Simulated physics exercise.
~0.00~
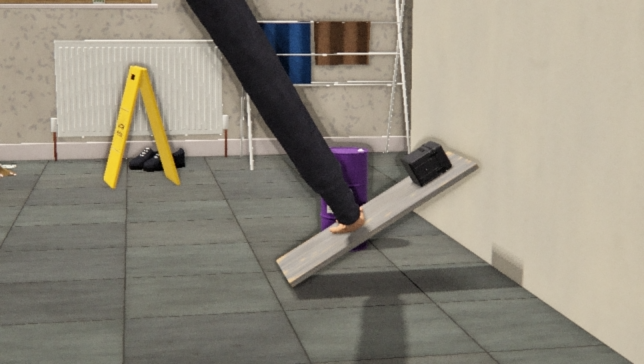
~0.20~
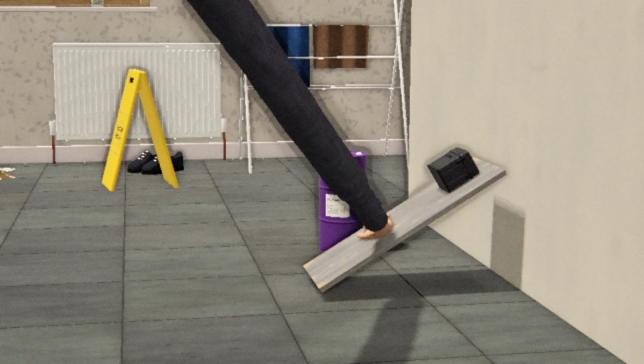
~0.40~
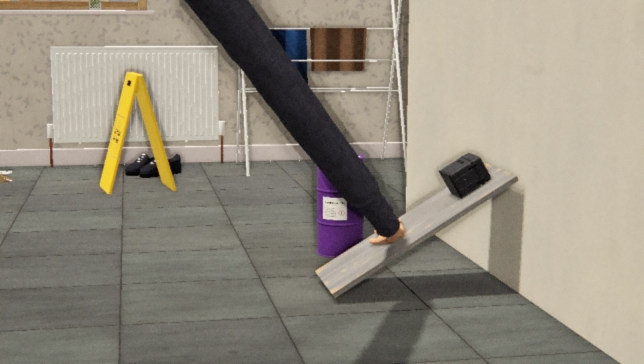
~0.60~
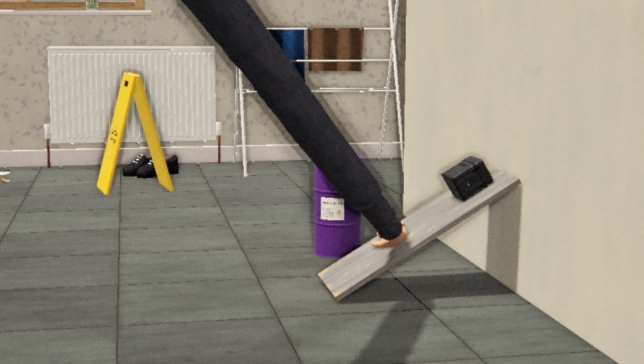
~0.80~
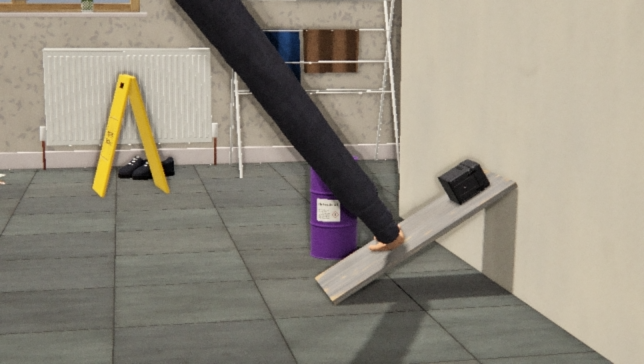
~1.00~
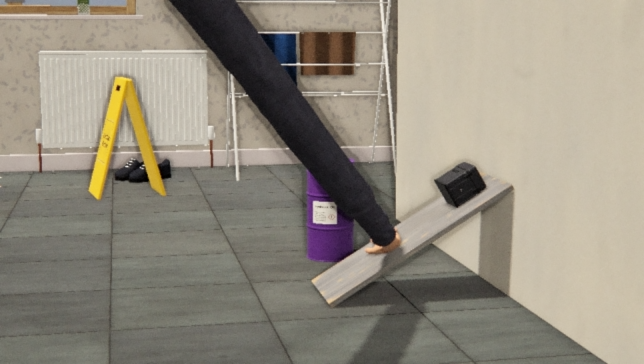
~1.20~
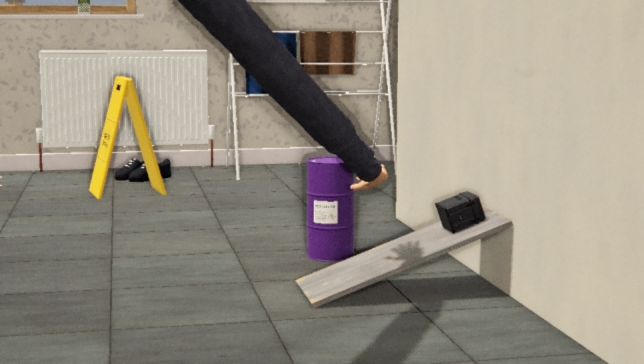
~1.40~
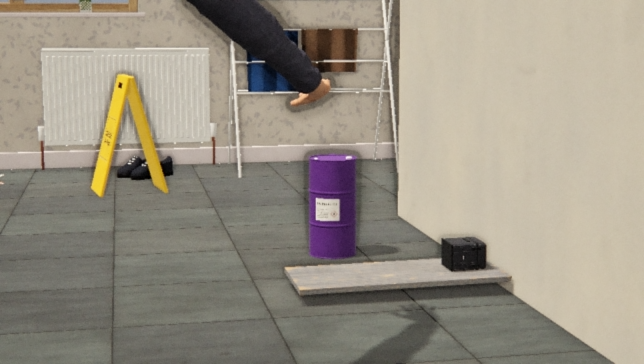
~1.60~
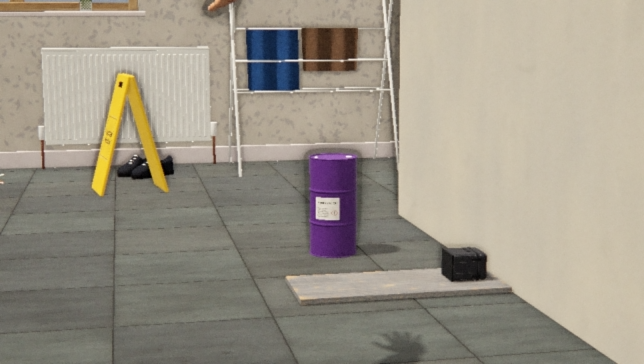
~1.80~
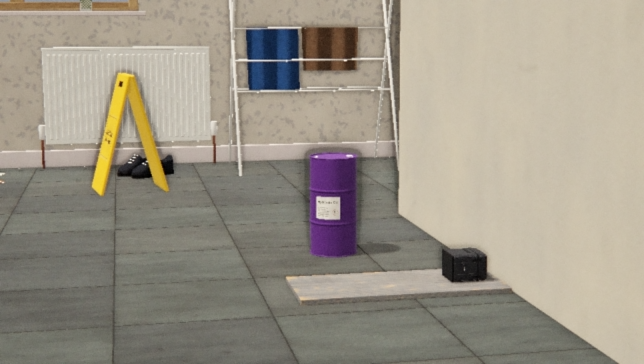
A grey board carrying a small black box near its upper end is moved to the right by a dark-sleeved arm and set leaning against a pale wall. The slightly swaying view looks across a grey tiled floor, with a purple canister just behind the board, a yellow folding stand and black shoes by a white radiator at left, and blue and brown cloths on a rack behind. The hand steadies the board, then lets go and draws back up. The board slides down the wall and settles flat on the floor, the box still on its right end and the canister upright in place.
